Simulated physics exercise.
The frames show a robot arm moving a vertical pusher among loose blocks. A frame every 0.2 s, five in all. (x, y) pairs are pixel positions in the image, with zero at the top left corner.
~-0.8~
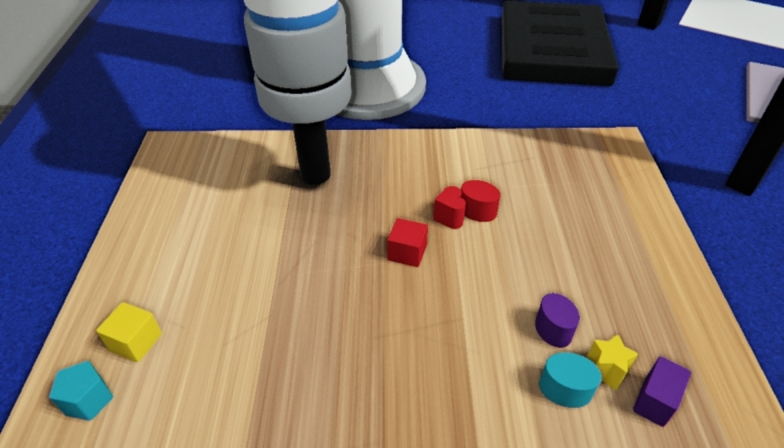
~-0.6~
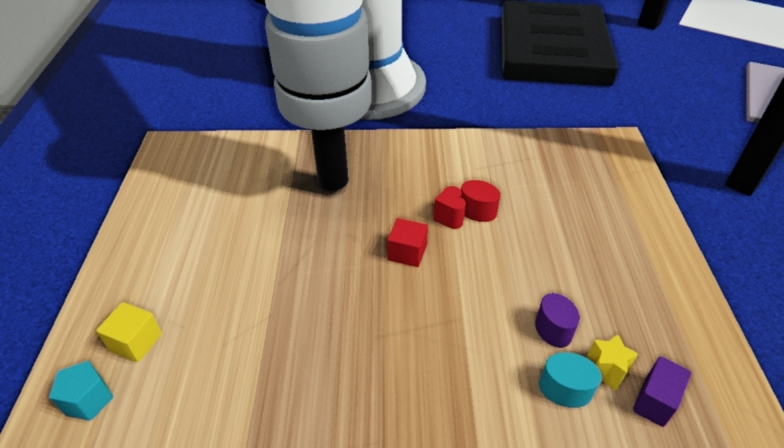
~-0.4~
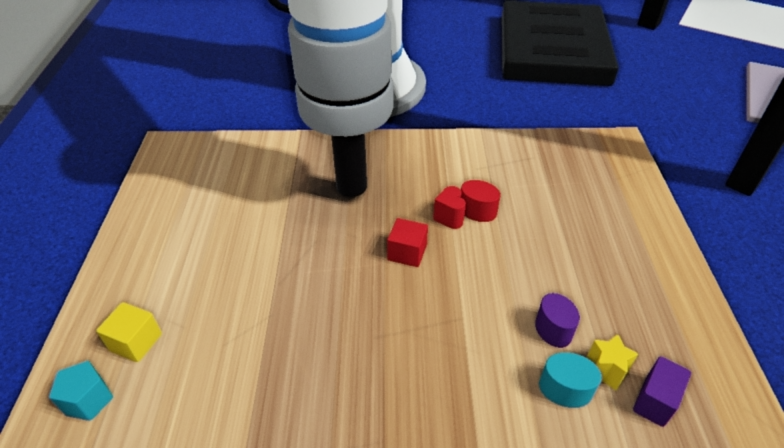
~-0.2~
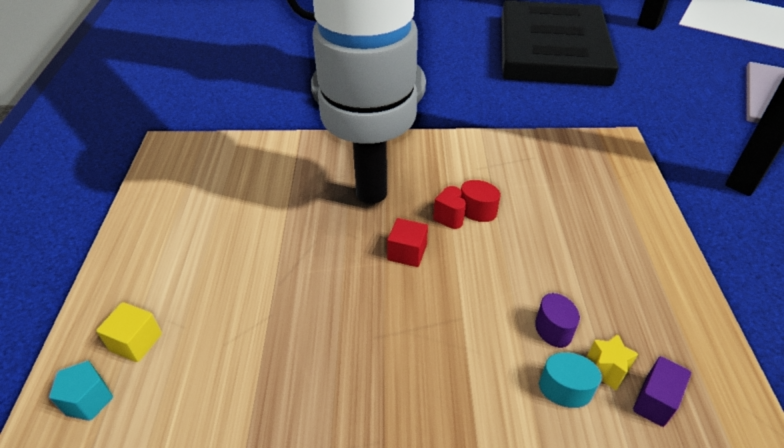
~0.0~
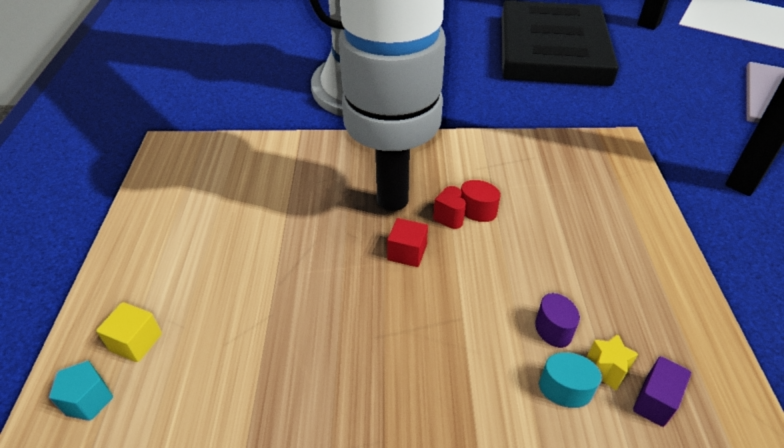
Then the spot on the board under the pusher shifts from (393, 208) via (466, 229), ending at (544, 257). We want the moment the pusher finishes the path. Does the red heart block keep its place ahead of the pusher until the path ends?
In short: No.
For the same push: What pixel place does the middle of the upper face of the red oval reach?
The centre of its top face lies at (504, 184).
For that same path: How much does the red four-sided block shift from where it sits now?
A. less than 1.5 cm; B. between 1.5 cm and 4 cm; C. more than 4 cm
Answer: A.
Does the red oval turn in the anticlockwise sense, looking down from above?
The answer is yes.
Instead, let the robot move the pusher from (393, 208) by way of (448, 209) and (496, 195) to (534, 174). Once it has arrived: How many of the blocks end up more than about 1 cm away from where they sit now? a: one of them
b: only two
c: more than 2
b
On the path given first. One third of the way, pusher (442, 214); red heart block (473, 200), turned 40° anticlockwise; red oval (491, 188).
Two thirds of the way, pusher (494, 229); red heart block (517, 202), turned 95° anticlockwise; red oval (504, 184), turned 40° anticlockwise.
At the end, pusher (546, 249); red four-sided block not moved; red heart block (518, 201), turned 95° anticlockwise; red oval (504, 184), turned 40° anticlockwise.
